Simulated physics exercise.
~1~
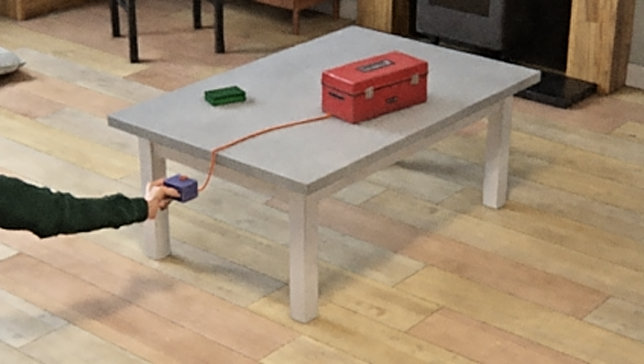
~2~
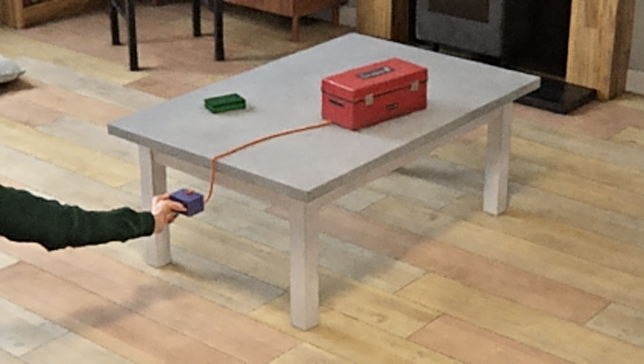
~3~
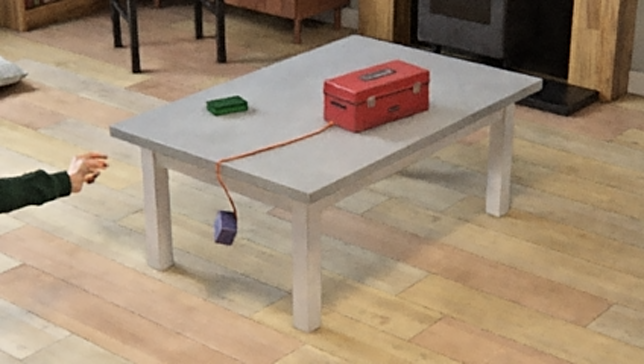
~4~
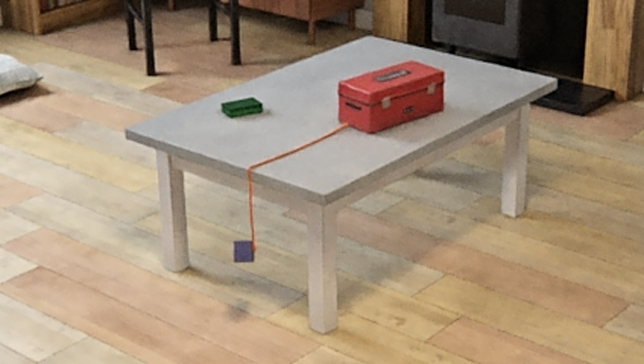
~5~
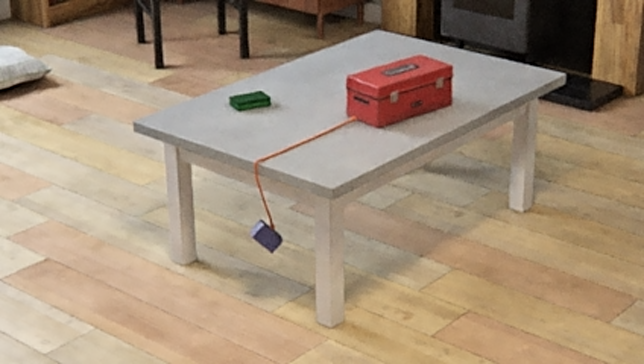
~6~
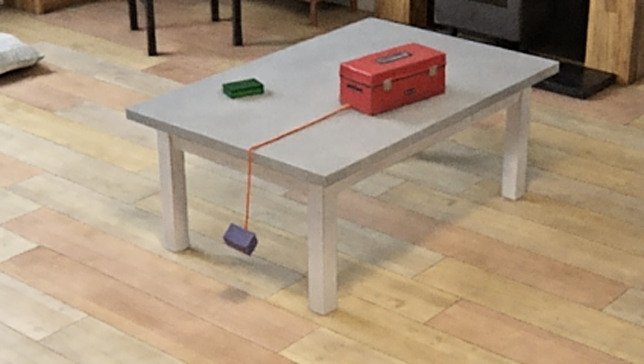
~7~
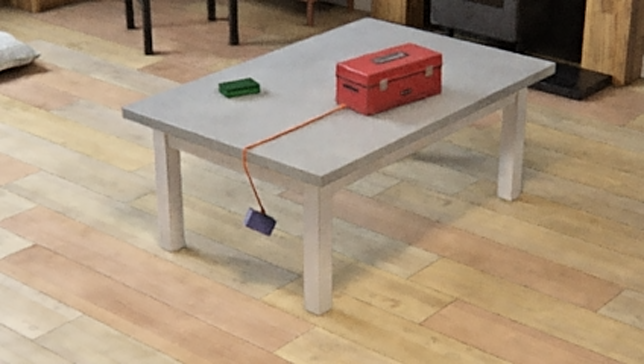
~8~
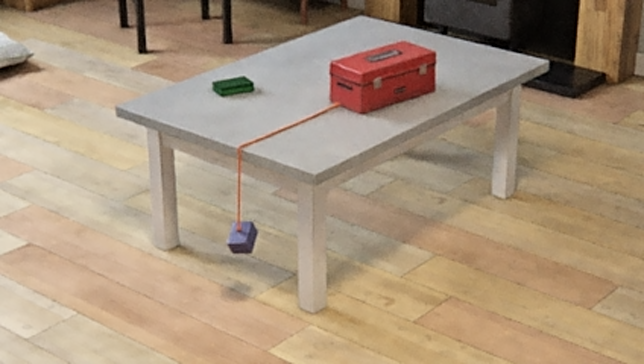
A blue block tied by an orange string to a red toolbox on a gray table was lowered past the edge by a hand, which let go and drew back. The block dropped a little and dangled, swinging and twisting above the floor, while the toolbox and green sponge stayed put.
